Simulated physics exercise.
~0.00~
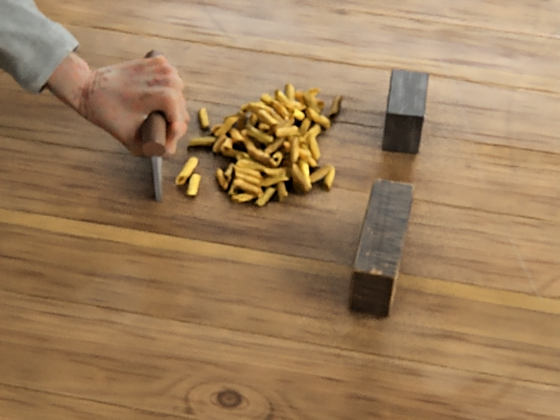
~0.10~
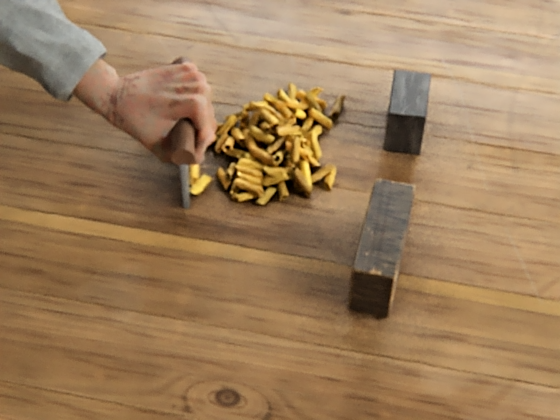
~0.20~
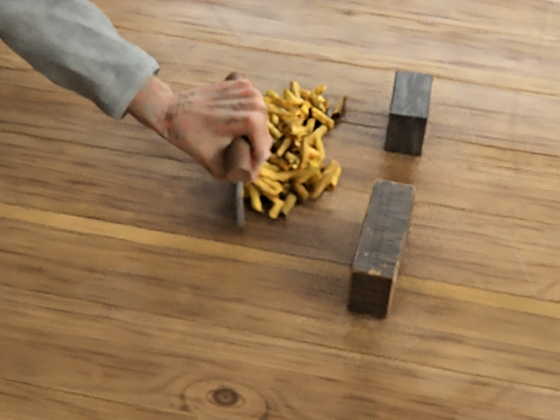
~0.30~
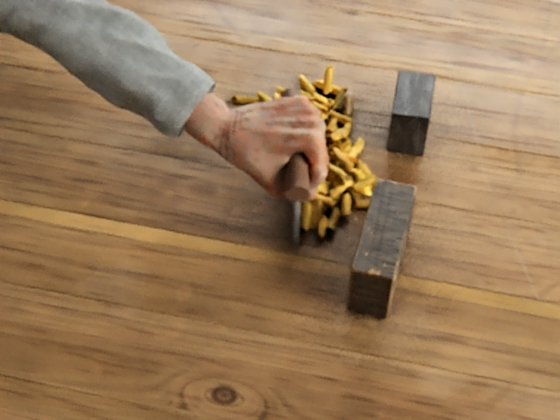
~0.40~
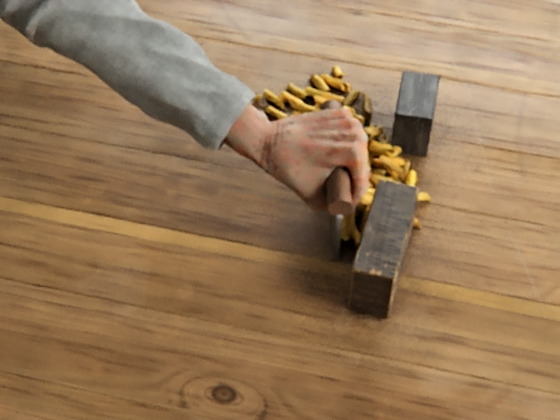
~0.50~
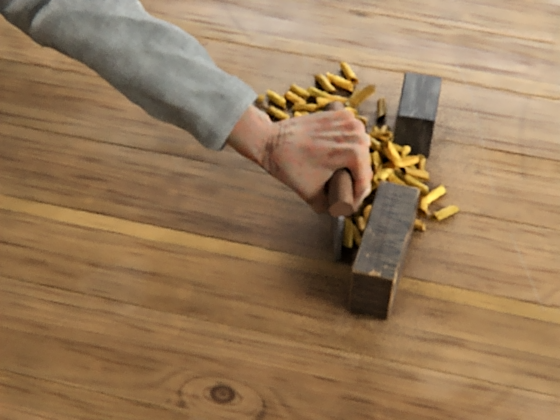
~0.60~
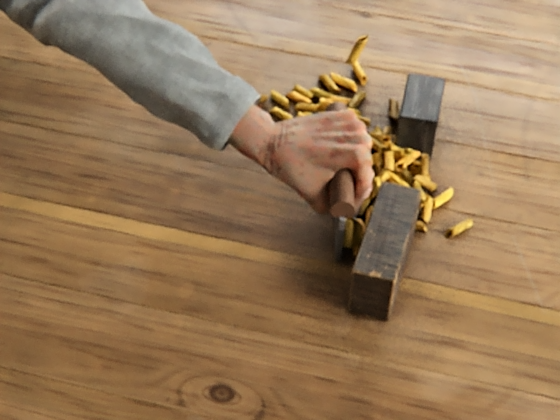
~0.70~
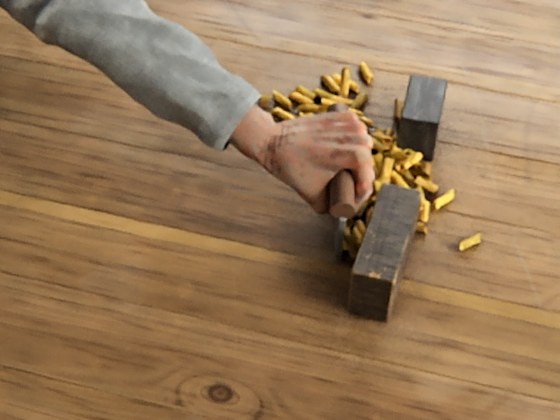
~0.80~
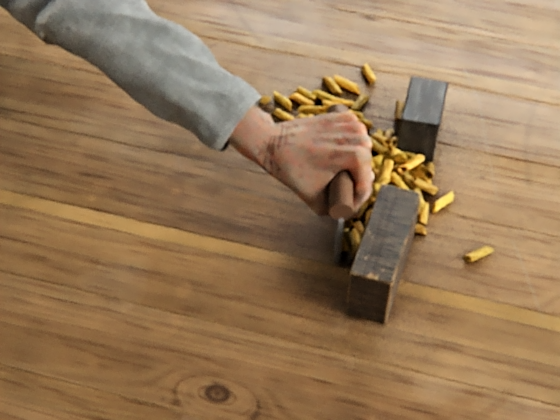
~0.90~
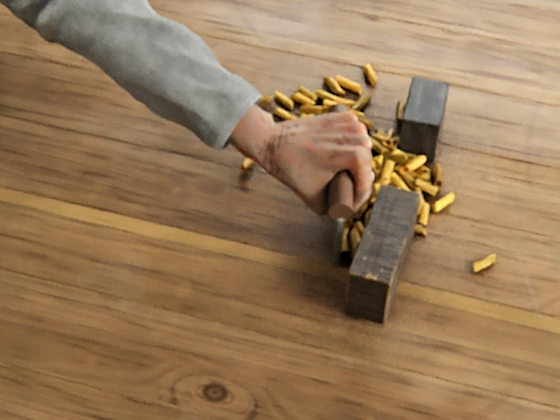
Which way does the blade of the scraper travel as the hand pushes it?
The blade travels to the right, toward the two dark blocks.
